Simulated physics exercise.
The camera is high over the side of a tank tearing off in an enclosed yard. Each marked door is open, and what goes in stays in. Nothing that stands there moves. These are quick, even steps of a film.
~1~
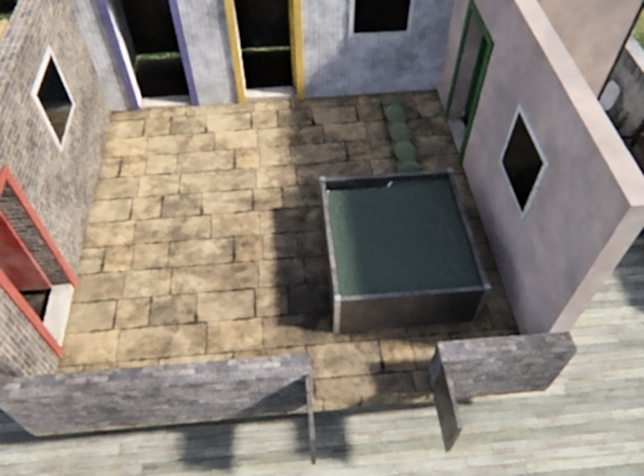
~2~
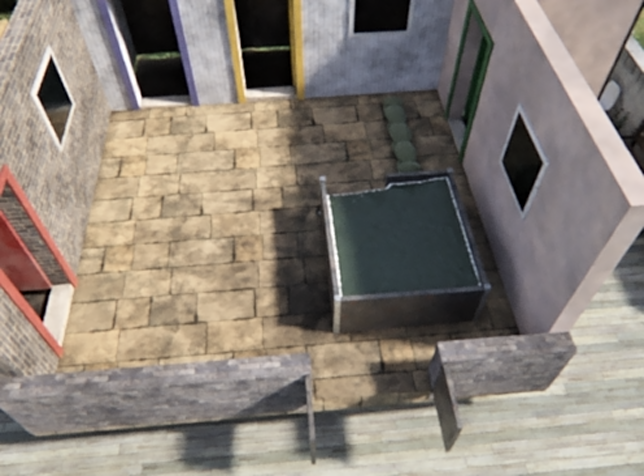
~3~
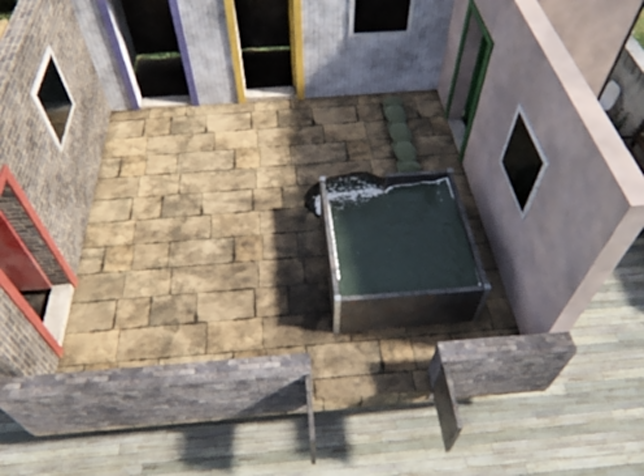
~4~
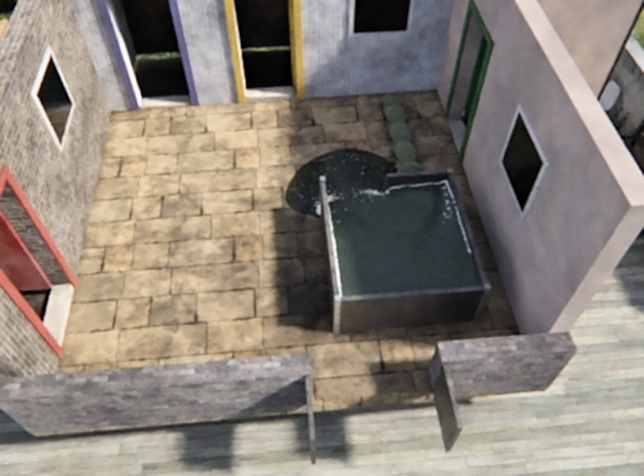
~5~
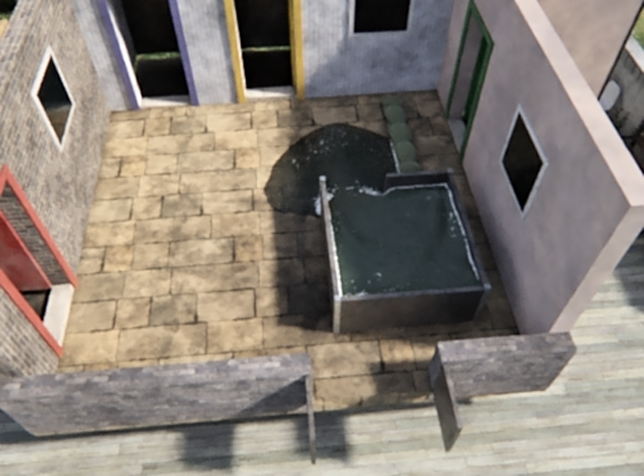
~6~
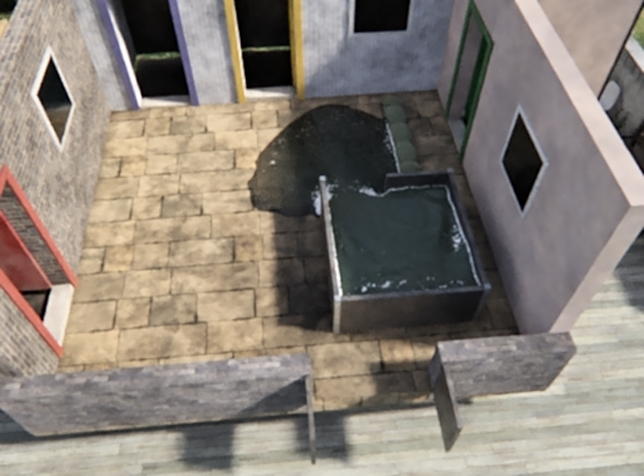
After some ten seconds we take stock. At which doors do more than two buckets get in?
In the end: The green door admits no more than that; the blue door lets in a lot; the yellow door lets in a lot; the red door admits no more than that.
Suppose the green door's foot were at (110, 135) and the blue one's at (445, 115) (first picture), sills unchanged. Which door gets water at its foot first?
First comes the door marked yellow.
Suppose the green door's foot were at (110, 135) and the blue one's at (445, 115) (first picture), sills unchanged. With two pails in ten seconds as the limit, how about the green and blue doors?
Green door goes over; blue door passes that mark.
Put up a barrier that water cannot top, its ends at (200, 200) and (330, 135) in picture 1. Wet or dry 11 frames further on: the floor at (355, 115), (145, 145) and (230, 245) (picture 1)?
As listed: Wet, dry, awash.
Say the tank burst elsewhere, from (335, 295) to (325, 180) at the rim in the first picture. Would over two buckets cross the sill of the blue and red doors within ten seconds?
Blue door floods, red door floods.
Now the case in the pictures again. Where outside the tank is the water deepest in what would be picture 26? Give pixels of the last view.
Roughly at (112, 111).
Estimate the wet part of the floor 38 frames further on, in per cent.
Some 80 per cent.
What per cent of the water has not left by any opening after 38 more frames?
Some 90 per cent.
A moment on, water covers 30 % of the floor; the green door not reached, the blue door not reached, the yellow door under two buckets in, the red door not reached.
Next, water covers 40 % of the floor; the green door wet at the sill, nothing in, the blue door under two buckets in, the yellow door over two buckets in, the red door not reached.
Then, water covers 45 % of the floor; the green door under two buckets in, the blue door under two buckets in, the yellow door far over two buckets in, the red door not reached.
Later, water covers 80 % of the floor; the green door under two buckets in, the blue door over two buckets in, the yellow door far over two buckets in, the red door wet at the sill, nothing in.
In the end, water covers 95 % of the floor; the green door under two buckets in, the blue door far over two buckets in, the yellow door far over two buckets in, the red door wet at the sill, nothing in.
